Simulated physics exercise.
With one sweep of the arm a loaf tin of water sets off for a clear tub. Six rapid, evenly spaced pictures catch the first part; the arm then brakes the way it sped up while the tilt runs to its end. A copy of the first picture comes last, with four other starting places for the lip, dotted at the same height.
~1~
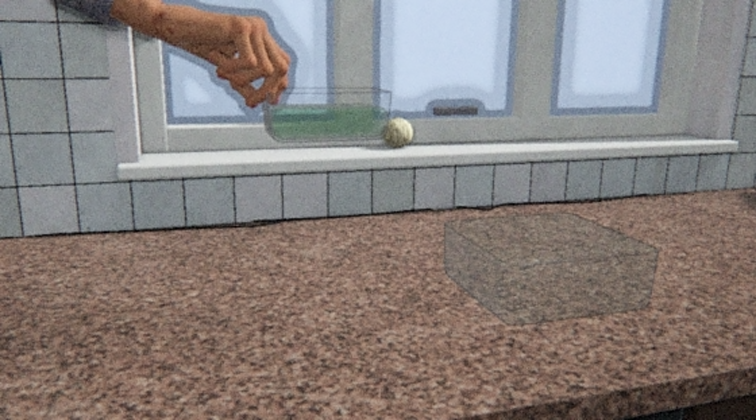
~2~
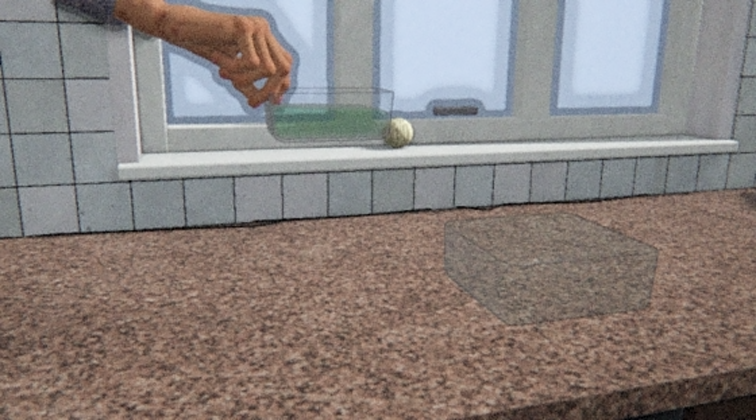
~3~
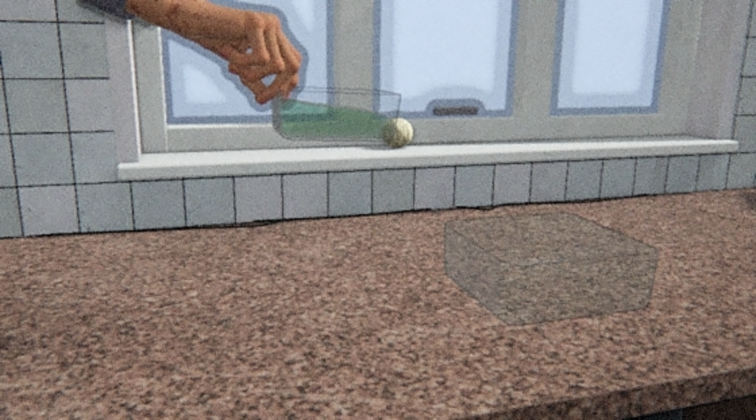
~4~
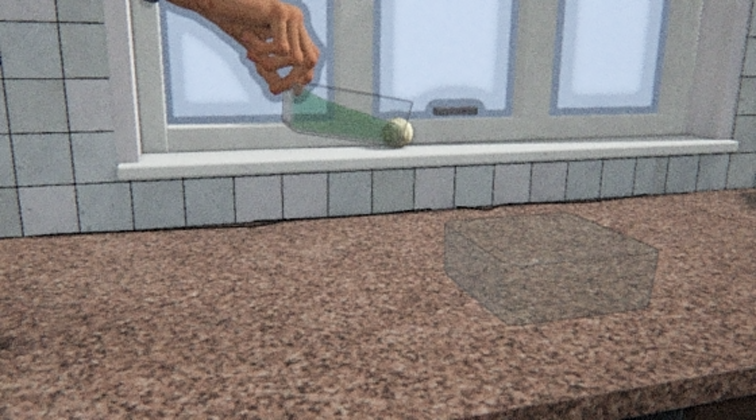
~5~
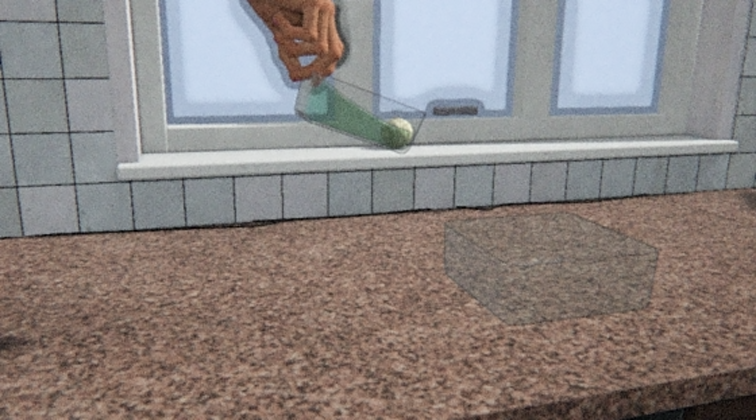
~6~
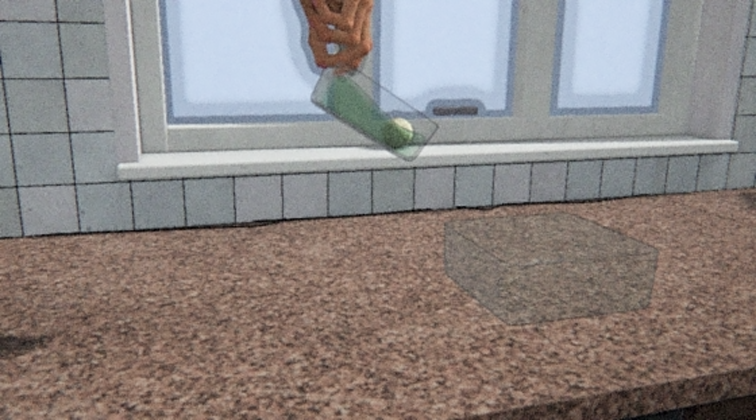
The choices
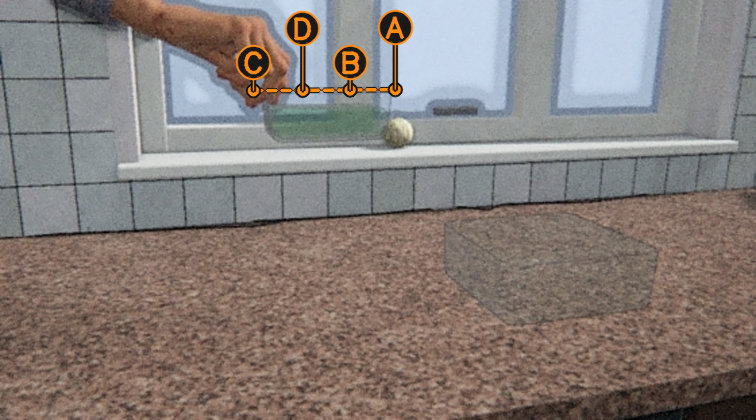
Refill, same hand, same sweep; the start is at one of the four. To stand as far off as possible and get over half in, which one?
D will do.
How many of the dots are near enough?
Three.
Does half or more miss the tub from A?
No.
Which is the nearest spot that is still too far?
C.
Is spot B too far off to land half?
No, not at all.
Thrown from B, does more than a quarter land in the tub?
Yes, it does.
On the marked copy, A at (395, 89); B at (350, 90); C at (253, 90); D at (302, 90).
With A, about 88 % lands in the tub, 5 % falls short and 7 % goes beside or beyond.
With B, about 76 % lands in the tub, 7 % falls short and 17 % goes beside or beyond.
With C, about 7 % lands in the tub, 88 % falls short and 5 % goes beside or beyond.
With D, about 72 % lands in the tub, 18 % falls short and 10 % goes beside or beyond.
